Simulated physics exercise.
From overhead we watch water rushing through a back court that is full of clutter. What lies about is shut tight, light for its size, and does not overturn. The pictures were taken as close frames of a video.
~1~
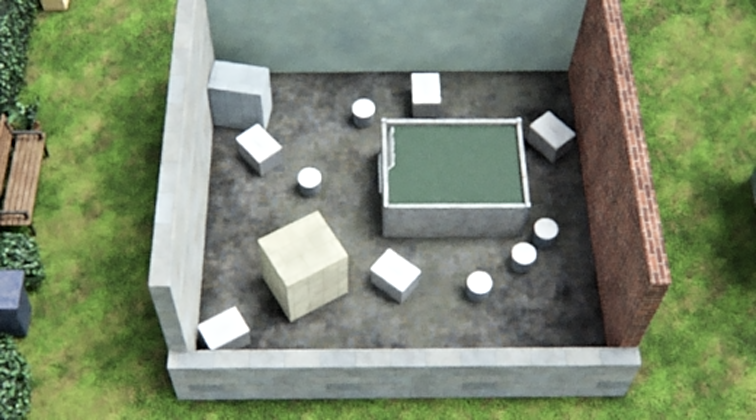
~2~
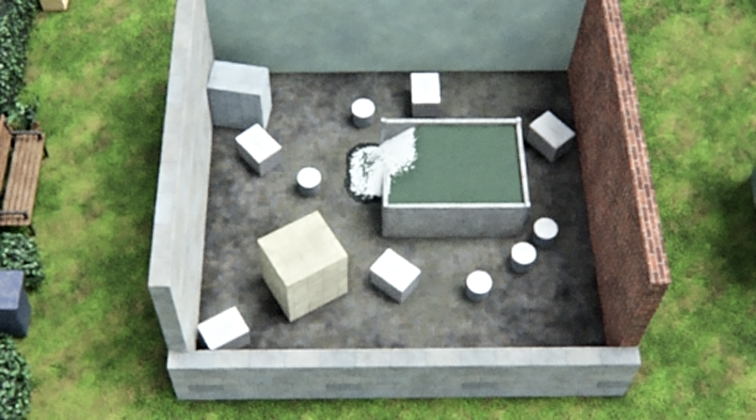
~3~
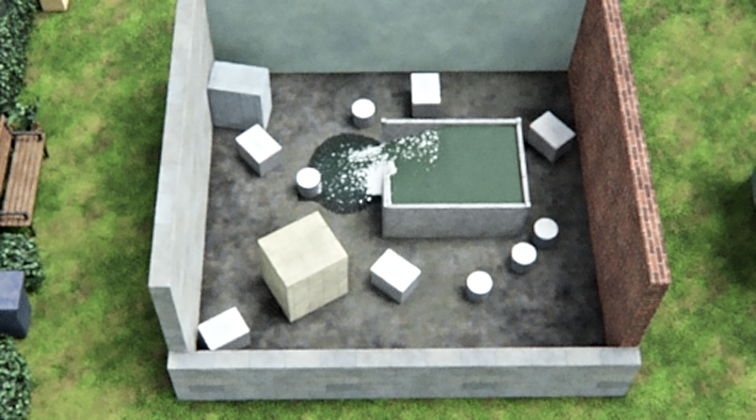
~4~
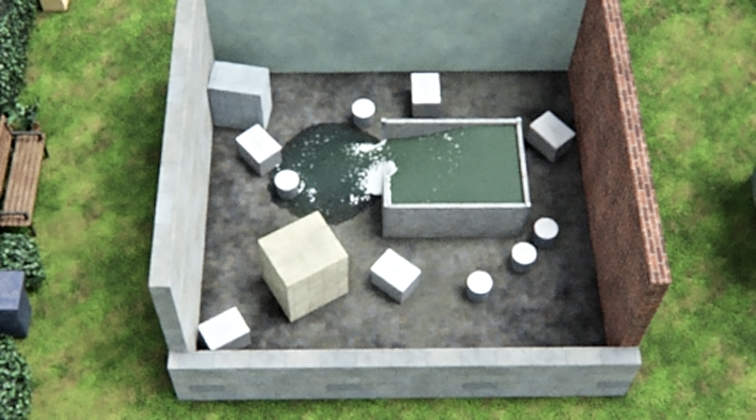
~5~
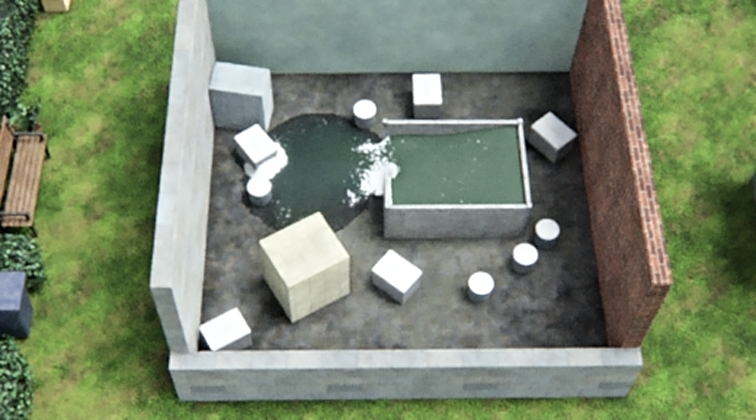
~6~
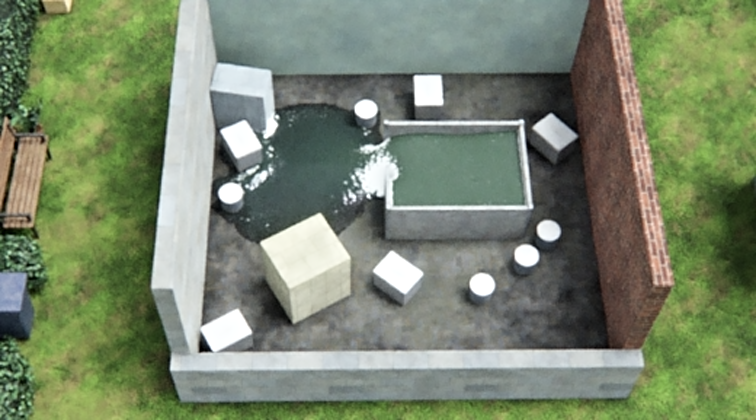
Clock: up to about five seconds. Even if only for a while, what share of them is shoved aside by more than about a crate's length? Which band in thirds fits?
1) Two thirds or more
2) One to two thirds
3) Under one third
One to two thirds.
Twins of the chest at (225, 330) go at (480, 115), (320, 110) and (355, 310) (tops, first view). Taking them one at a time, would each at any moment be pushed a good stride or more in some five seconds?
Twin one: Barely shifts; twin two: Slides well clear; twin three: Slides well clear.
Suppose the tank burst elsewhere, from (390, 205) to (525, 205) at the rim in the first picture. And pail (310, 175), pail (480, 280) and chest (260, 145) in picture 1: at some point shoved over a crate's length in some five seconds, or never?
Well, in order they come out as beyond that mark, beyond that mark and beyond that mark.
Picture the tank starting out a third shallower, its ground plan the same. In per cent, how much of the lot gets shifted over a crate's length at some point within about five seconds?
About 30 per cent.
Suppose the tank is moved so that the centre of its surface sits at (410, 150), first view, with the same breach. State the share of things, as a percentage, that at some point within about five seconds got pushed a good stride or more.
My reckoning says roughly 60 percent.
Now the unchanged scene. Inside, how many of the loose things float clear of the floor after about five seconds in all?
The answer would be 3.
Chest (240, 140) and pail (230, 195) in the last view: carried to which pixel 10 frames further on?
Look for them close to (221, 159) and (213, 314).
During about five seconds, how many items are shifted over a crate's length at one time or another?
Exactly 5.
A moment on, 2 of 10 are well off their spots; 2 afloat.
Next, 2 of 10 are well off their spots; 2 afloat.
Later, 3 of 10 are well off their spots; 2 afloat.
In the end, 5 of 10 are well off their spots, and 5 have been at some point; 3 afloat.
